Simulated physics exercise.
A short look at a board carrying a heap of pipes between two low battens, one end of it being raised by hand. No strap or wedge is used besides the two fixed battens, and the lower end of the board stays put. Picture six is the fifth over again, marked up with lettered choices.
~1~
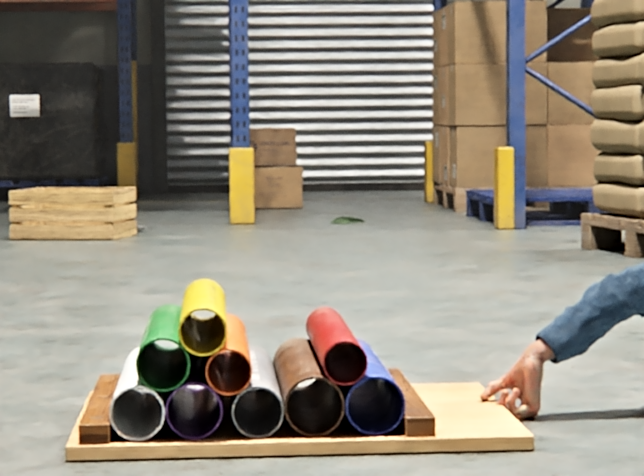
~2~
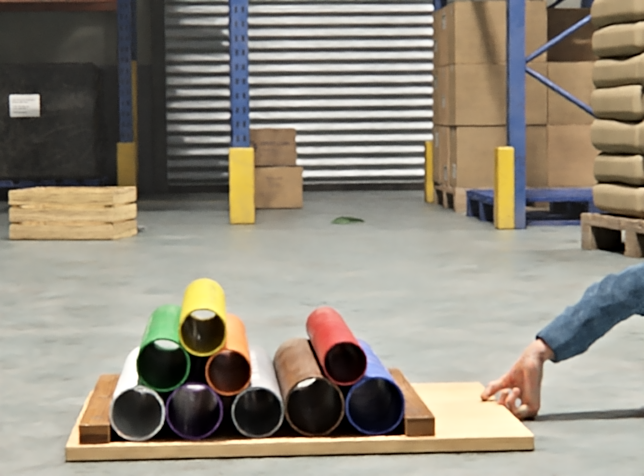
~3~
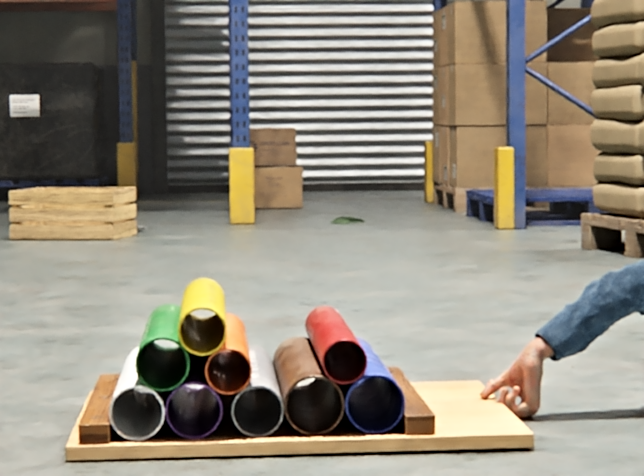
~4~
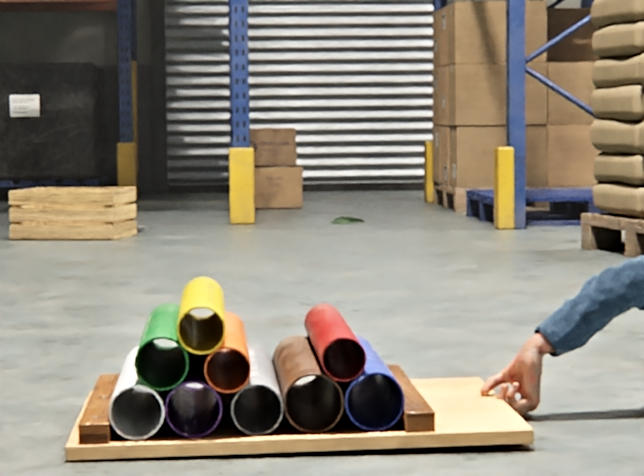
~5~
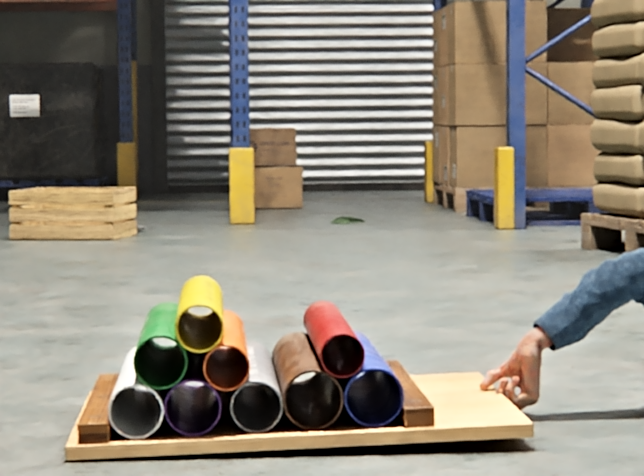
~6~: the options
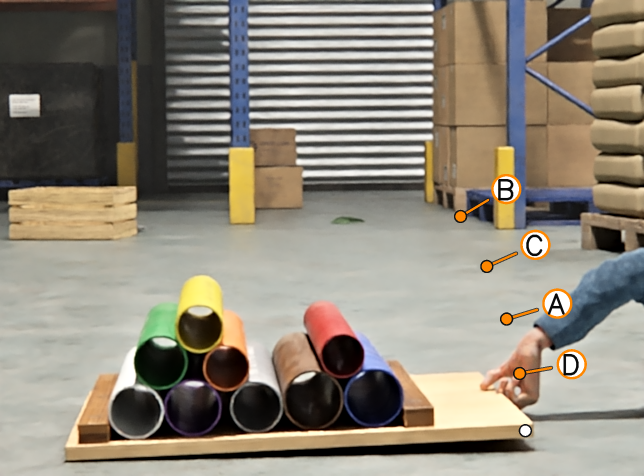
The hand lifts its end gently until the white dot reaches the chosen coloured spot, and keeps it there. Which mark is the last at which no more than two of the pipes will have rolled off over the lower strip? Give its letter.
Mark B is as high as it can go.
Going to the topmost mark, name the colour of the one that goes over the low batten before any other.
First is the green one.
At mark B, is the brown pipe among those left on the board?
The brown pipe: Yes.
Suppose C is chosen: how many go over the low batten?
At C the number is two.
On the marked copy, A at (507, 319); B at (461, 216); C at (487, 266); D at (520, 374); the white dot at (525, 431).
Taking B. A third of the way, board at 17°.
Two thirds of the way, board at 30°.
When it is over, board at 30°, two over the low batten (green, yellow).
As for the rest, A none over the low batten; C two over the low batten (green, yellow); D none over the low batten.
